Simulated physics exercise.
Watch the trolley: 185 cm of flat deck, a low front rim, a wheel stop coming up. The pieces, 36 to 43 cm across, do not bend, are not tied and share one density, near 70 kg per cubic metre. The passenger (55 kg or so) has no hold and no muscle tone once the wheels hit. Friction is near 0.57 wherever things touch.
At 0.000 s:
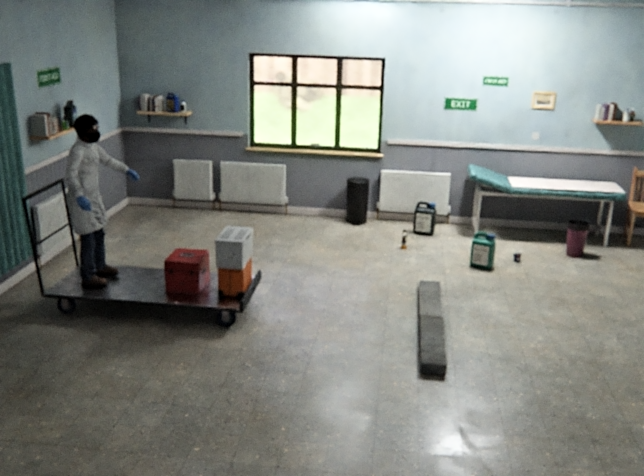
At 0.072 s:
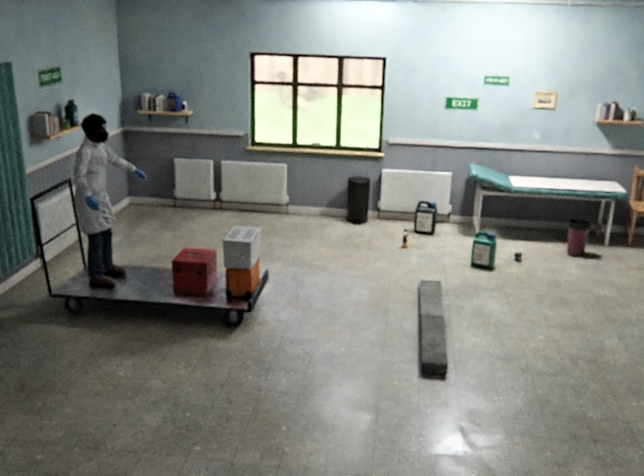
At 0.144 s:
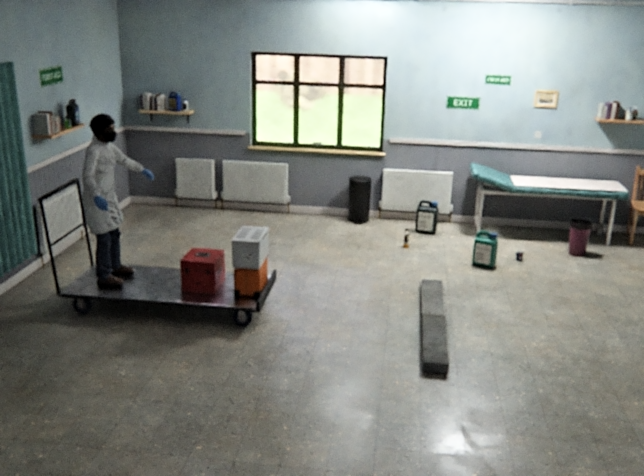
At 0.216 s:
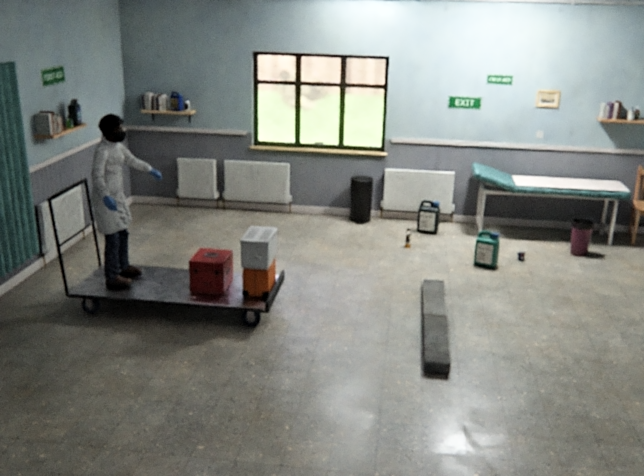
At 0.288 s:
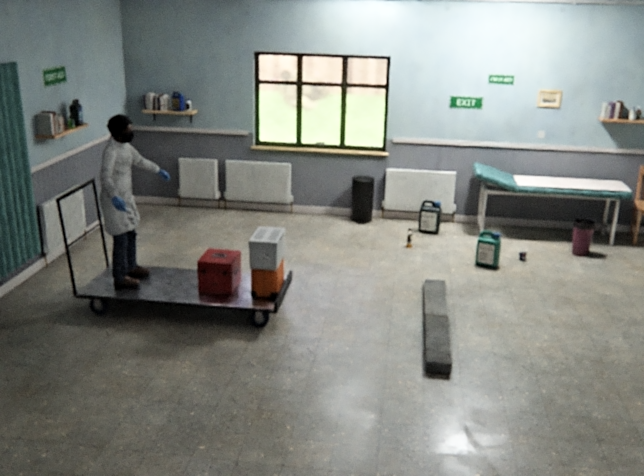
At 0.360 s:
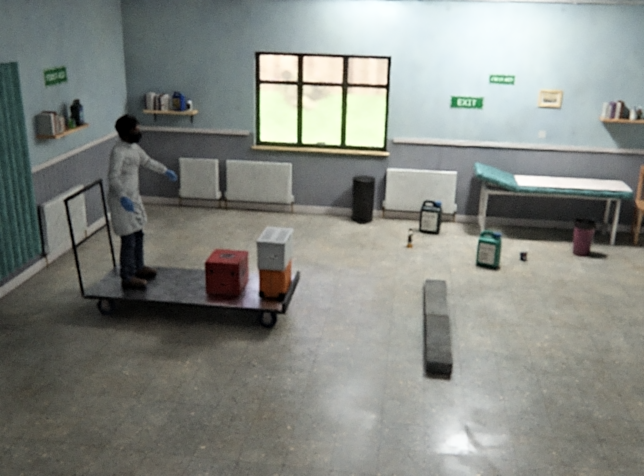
Pale blue room with exit signs, a masked figure in a white coat standing on a box-laden trolley rolling slowly right, one arm outstretched.
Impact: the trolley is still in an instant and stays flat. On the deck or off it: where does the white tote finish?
At this pace the white tote keeps its place on the deck.
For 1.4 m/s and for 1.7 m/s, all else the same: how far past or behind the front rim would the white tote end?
About 30 cm past and 40 cm past.
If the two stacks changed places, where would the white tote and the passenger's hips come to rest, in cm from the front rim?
Then white 30 behind, hips 130 behind.
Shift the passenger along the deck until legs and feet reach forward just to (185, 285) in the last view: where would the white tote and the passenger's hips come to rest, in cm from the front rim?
Then white 10 behind, hips 100 behind.
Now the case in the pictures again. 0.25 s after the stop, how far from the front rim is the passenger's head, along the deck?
About 120 cm behind the rim.
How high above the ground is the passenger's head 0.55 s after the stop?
About 70 cm.
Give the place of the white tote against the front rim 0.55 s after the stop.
About 10 cm behind the rim.
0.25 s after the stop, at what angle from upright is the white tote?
It is tilted some 10°.
After 1.83 s the deck stops.
After 2.08 s the white tote is 7 cm behind the rim, tilted 5°, near (432, 259) in the last picture's view.
After 2.38 s the white tote is 12 cm behind the rim, tilted 0°, near (426, 258) in the last picture's view.
After 2.83 s the white tote is 11 cm behind the rim, tilted 0°, near (427, 259) in the last picture's view.
Final state at 3.2 s, nothing is past the rim; behind it, white tote, red toolbox, orange suitcase and the passenger's hips.
